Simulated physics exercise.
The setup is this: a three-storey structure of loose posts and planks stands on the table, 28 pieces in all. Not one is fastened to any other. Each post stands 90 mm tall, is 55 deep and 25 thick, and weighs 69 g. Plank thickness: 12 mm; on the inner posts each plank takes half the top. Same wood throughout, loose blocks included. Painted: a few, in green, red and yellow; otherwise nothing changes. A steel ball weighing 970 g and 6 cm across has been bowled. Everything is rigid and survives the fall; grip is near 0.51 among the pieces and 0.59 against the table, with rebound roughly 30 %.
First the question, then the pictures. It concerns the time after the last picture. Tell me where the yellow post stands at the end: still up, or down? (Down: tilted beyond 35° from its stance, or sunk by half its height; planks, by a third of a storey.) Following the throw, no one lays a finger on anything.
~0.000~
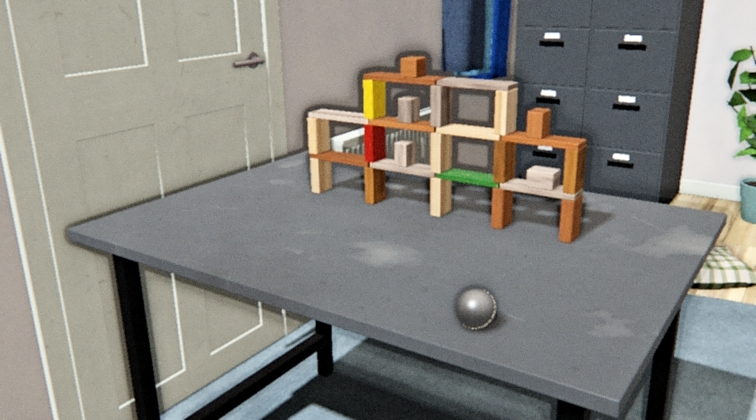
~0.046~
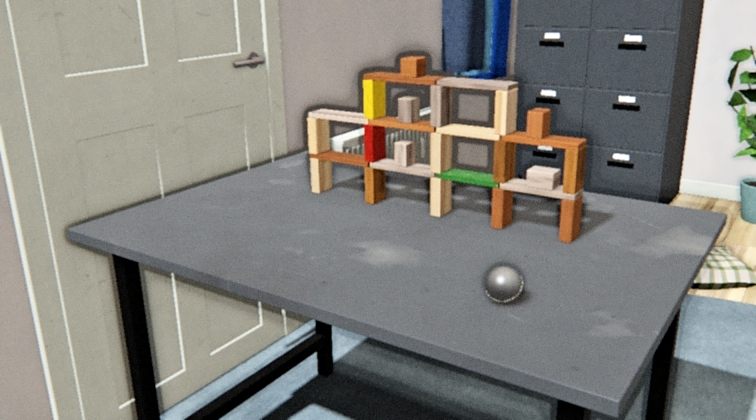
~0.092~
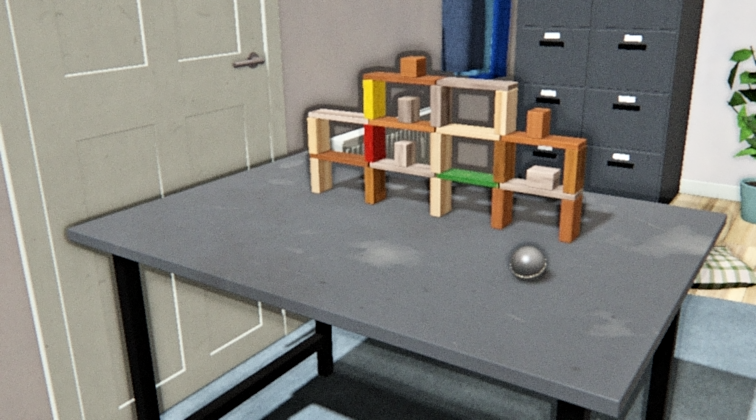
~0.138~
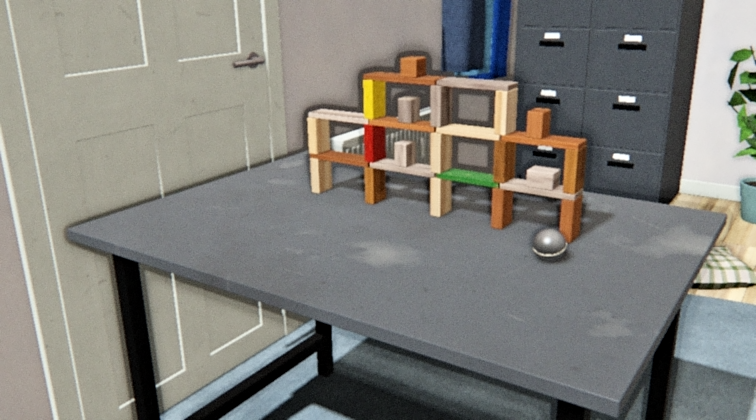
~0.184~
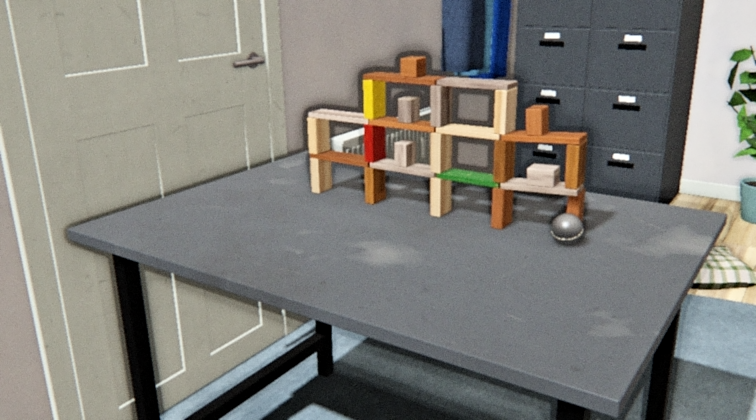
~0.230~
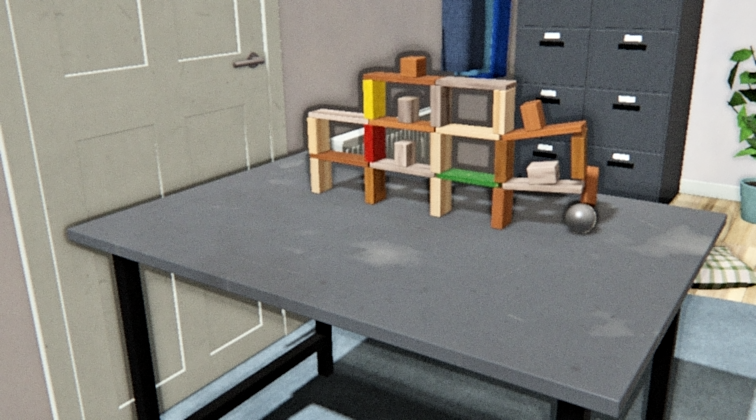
Pretty sure it will hold.
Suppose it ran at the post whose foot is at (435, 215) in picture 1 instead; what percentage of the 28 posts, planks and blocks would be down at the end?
With that change, 90 in a hundred.
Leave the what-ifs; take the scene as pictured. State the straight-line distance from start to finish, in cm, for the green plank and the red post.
Green 0, red 0.
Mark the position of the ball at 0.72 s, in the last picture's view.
Position: About (654, 290).
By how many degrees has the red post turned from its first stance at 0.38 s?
It's at some 0 degrees.
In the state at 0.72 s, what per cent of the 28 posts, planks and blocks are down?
By then 20 %.
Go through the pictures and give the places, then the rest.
In the first frame (places mark the middle of the side facing us), ball (476, 309) 38 cm from contact, 2.2 m/s; yellow post (379, 99); green plank (472, 175); red post (380, 142); nothing disturbed.
The second frame shows ball (504, 284) 28 cm from contact, 2.2 m/s; yellow post (379, 99).
The third frame shows ball (528, 263) 17 cm from contact, 2.2 m/s; yellow post (379, 99).
The fourth frame shows ball (549, 245) 7 cm from contact, 2.2 m/s; yellow post (379, 99).
The fifth frame shows ball (567, 229) after contact, 1.7 m/s; yellow post (379, 99); steepest lean 5°, the post at (573, 214); 6 disturbed, none down.
The sixth frame shows ball (580, 218) after contact, 1.7 m/s; yellow post (379, 99); green plank (472, 175); red post (379, 142); steepest lean 41°, the post at (592, 185); 1 of the 28 pieces down, 7 disturbed in all.
After 0.38 s, ball still moving; 6 of the 28 pieces down; yellow post unmoved.
By the end (1.3 s), ball rolling away; 6 of the 28 pieces down; yellow post unmoved; red post unmoved; green plank unmoved. As the last picture would show them, middles, yellow post near (375, 98), red post near (375, 142).
